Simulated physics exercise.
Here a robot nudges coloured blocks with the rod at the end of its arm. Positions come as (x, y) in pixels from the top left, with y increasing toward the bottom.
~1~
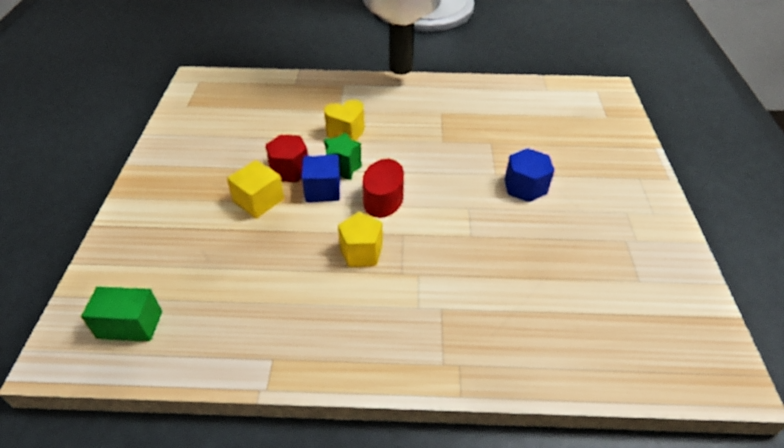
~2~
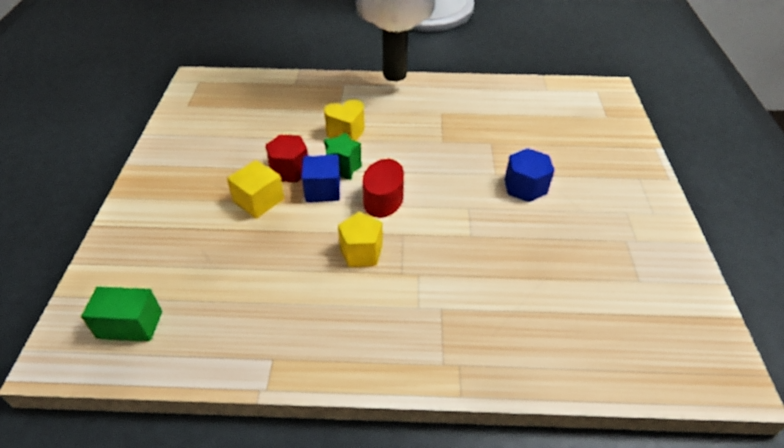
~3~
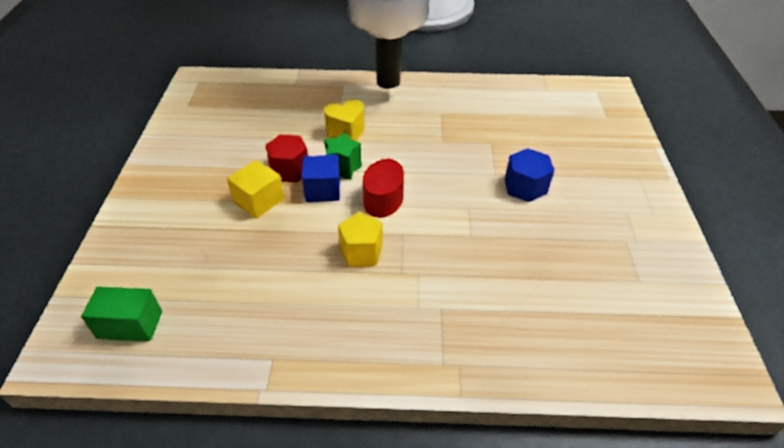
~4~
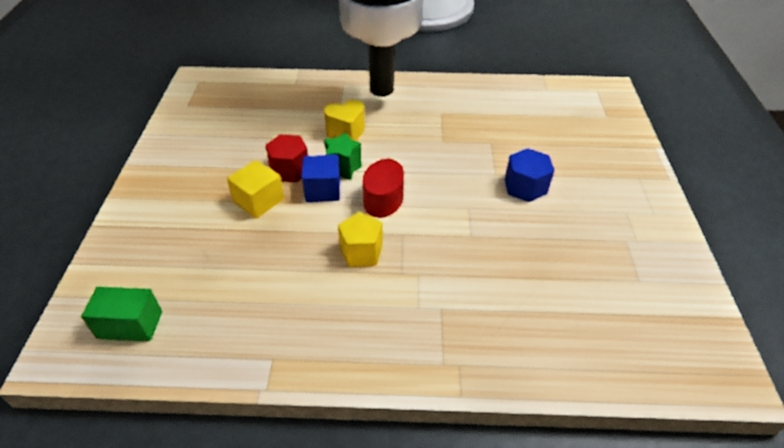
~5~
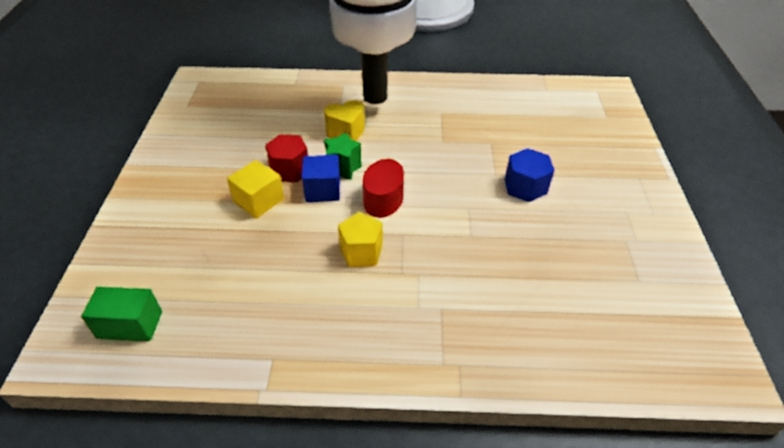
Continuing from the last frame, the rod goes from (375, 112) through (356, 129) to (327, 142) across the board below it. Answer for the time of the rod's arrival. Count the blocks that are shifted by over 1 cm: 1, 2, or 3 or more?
Two move.
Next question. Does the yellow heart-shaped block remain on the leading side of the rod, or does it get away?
When the path ends, it will sit ahead of the rod.
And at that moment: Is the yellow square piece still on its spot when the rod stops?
Yes, that is what happens.
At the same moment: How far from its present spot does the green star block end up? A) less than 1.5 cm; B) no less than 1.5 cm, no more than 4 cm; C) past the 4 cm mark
I'll go with A - less than 1.5 cm.
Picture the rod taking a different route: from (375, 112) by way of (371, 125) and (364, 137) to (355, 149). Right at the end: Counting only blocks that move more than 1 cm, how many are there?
My best guess is that a single block moves over 1 cm.
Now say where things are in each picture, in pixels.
In the first picture, tip of the rod (401, 69), middles of tops, yellow square piece (253, 176), red hexagonal block (286, 146), green star block (341, 145), yellow heart-shaped block (345, 110).
In the second picture, rod (395, 76), nothing pushed.
In the third picture, rod (389, 83), nothing pushed.
In the fourth picture, rod (382, 90), nothing pushed.
In the fifth picture, rod (375, 98), yellow square piece (253, 176), red hexagonal block (286, 146), green star block (341, 145), yellow heart-shaped block (345, 110).
On the path given first. Halfway along, rod (356, 115); yellow heart-shaped block (328, 120).
At the end, rod (326, 128); yellow square piece unmoved; red hexagonal block (273, 153), turned 20° anticlockwise; green star block unmoved; yellow heart-shaped block (295, 133), turned 15° clockwise.
